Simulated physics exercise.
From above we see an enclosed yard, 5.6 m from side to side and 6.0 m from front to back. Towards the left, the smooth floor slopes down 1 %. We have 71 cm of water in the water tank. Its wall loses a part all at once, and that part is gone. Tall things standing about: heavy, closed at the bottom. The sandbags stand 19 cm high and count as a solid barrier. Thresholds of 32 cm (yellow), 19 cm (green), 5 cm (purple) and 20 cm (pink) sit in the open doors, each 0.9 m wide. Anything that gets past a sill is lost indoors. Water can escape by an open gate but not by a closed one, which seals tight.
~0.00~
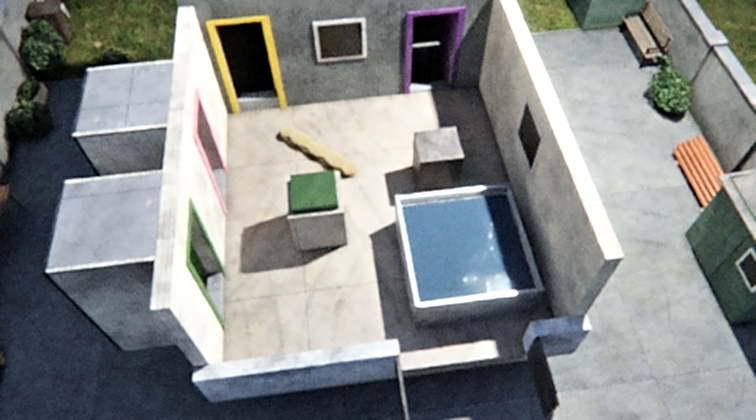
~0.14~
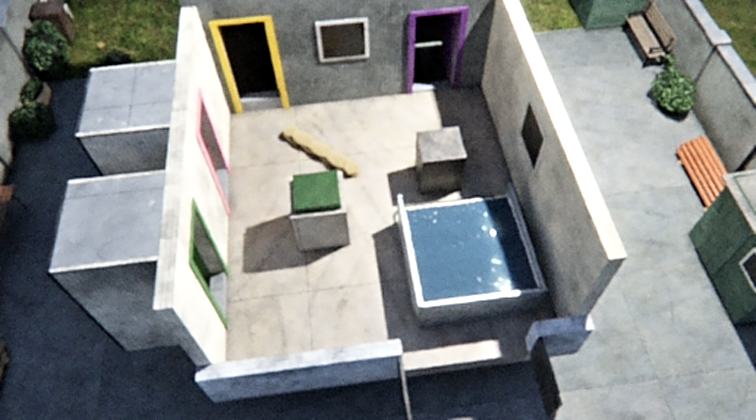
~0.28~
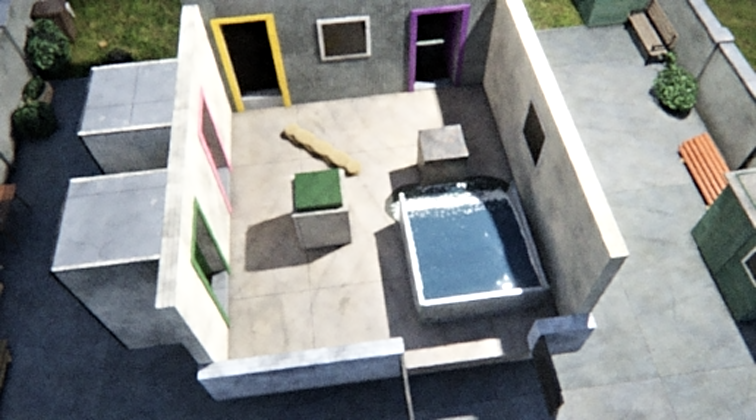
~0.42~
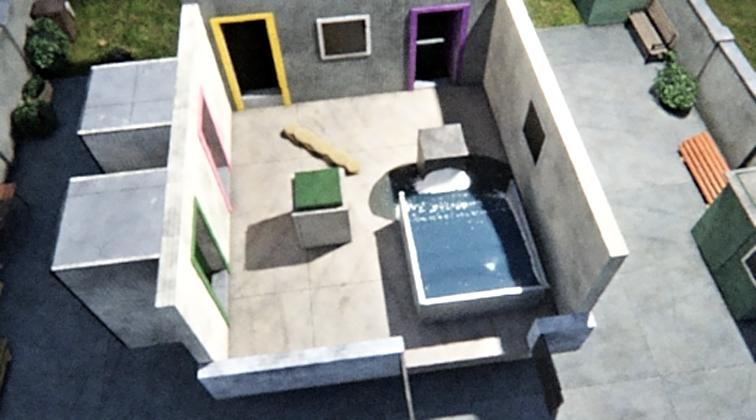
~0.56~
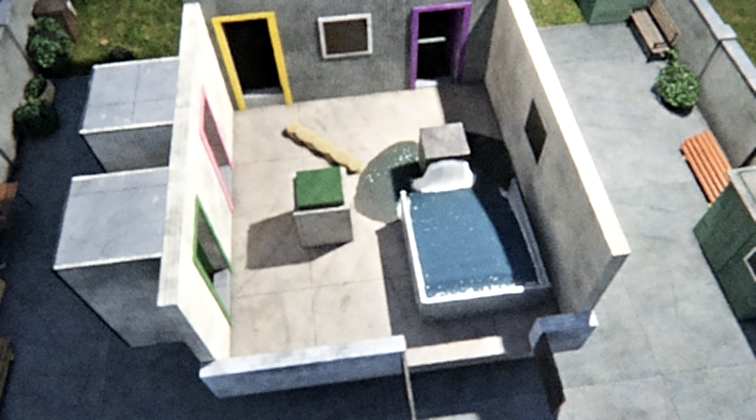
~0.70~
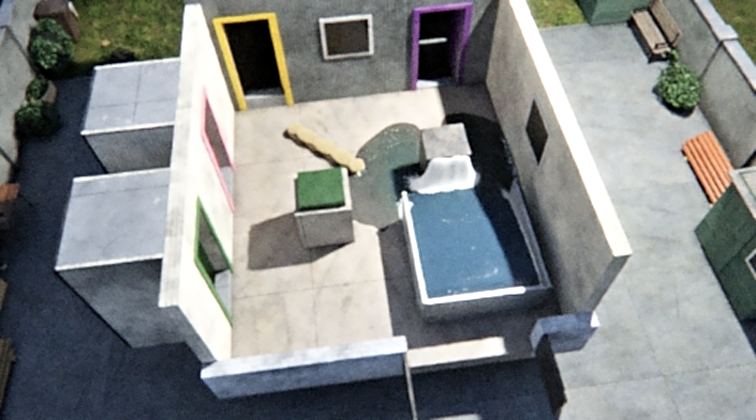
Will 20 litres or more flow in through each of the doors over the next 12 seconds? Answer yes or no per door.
Yellow door: No, green door: No, purple door: Yes, pink door: No.
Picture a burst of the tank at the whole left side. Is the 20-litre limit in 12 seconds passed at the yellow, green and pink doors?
At yellow the amount is beneath the mark, at green it is higher than the mark, and at pink it is beneath the mark.
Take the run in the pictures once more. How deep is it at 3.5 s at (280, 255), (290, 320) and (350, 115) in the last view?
First 0 cm, then 0 cm, then 14 cm.
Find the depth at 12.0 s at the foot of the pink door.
About 11.0 cm.
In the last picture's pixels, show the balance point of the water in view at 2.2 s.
Centre: Roughly (434, 190) px.
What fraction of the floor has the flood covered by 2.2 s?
Around 55 per cent wet.
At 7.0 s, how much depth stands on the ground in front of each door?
In cm: Yellow 13, green 8, purple 13, pink 8.
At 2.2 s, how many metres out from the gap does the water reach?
I'd say around 5.4 m from the gap.
After 1.4 s water covers 40 % of the floor and is deepest (49 cm) near (488, 87); yellow door not reached, green door not reached, purple door 8 cm at the sill, 12 L in, pink door not reached.
After 2.2 s water covers 55 % of the floor and is deepest (38 cm) near (472, 89); yellow door 8 cm at the sill, 0 L in, green door not reached, purple door 23 cm at the sill, 71 L in, pink door 14 cm at the sill, 0 L in.
After 3.5 s water covers 65 % of the floor and is deepest (28 cm) near (260, 120); yellow door 20 cm at the sill, 0 L in, green door not reached, purple door 19 cm at the sill, 228 L in, pink door 11 cm at the sill, 0 L in.
After 7.0 s water covers 90 % of the floor and is deepest (20 cm) near (231, 366); yellow door 13 cm at the sill, 0 L in, green door 8 cm at the sill, 0 L in, purple door 13 cm at the sill, 358 L in, pink door 8 cm at the sill, 0 L in.
After 12.0 s water covers 95 % of the floor and is deepest (14 cm) near (231, 376); yellow door 10 cm at the sill, 0 L in, green door 12 cm at the sill, 0 L in, purple door 7 cm at the sill, 410 L in, pink door 11 cm at the sill, 0 L in.
